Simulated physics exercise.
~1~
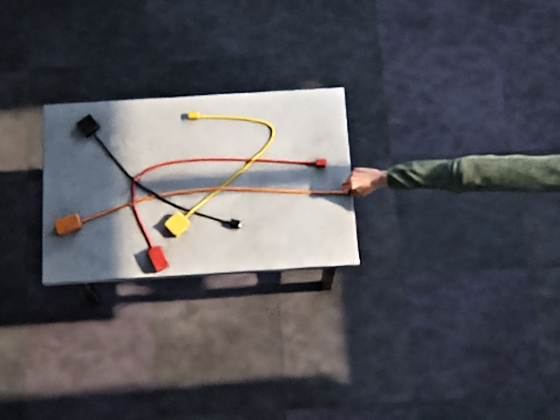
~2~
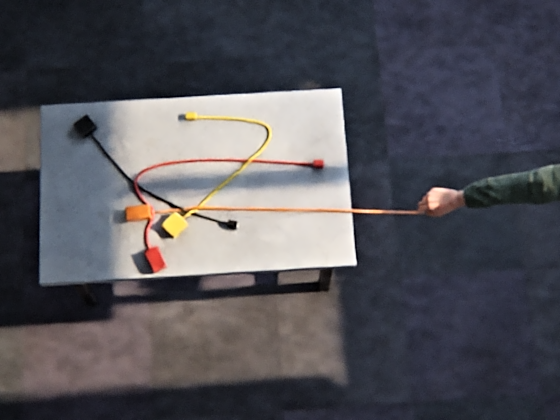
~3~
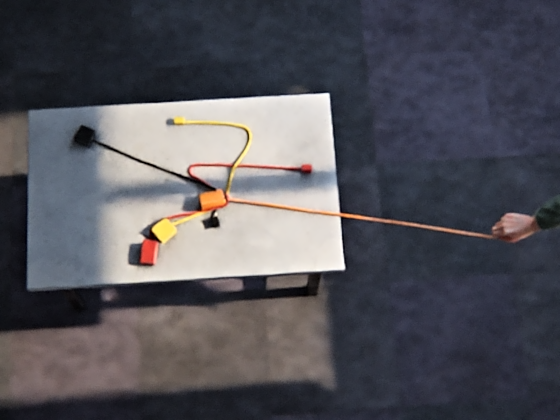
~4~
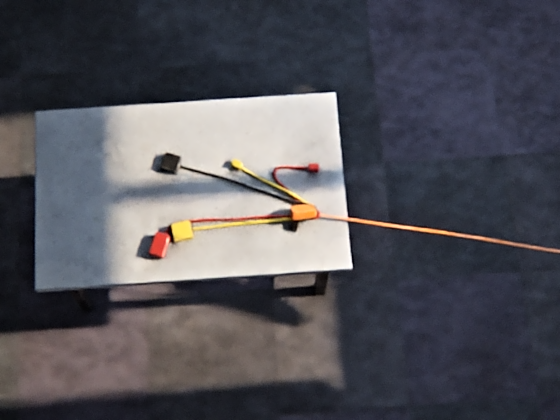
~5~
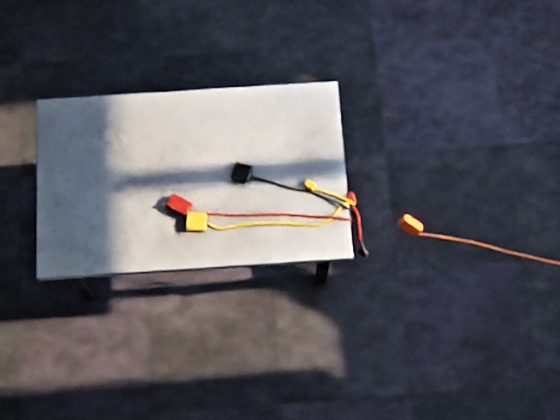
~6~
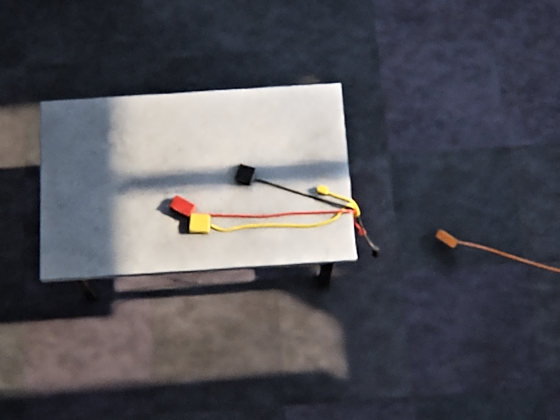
On a pale table above a dark carpet, a hand pulls the orange cable rightwards from four tangled leads, dragging the black, yellow and red ones towards the right edge until the orange charger leaves the top, while the other three chargers remain on the table.
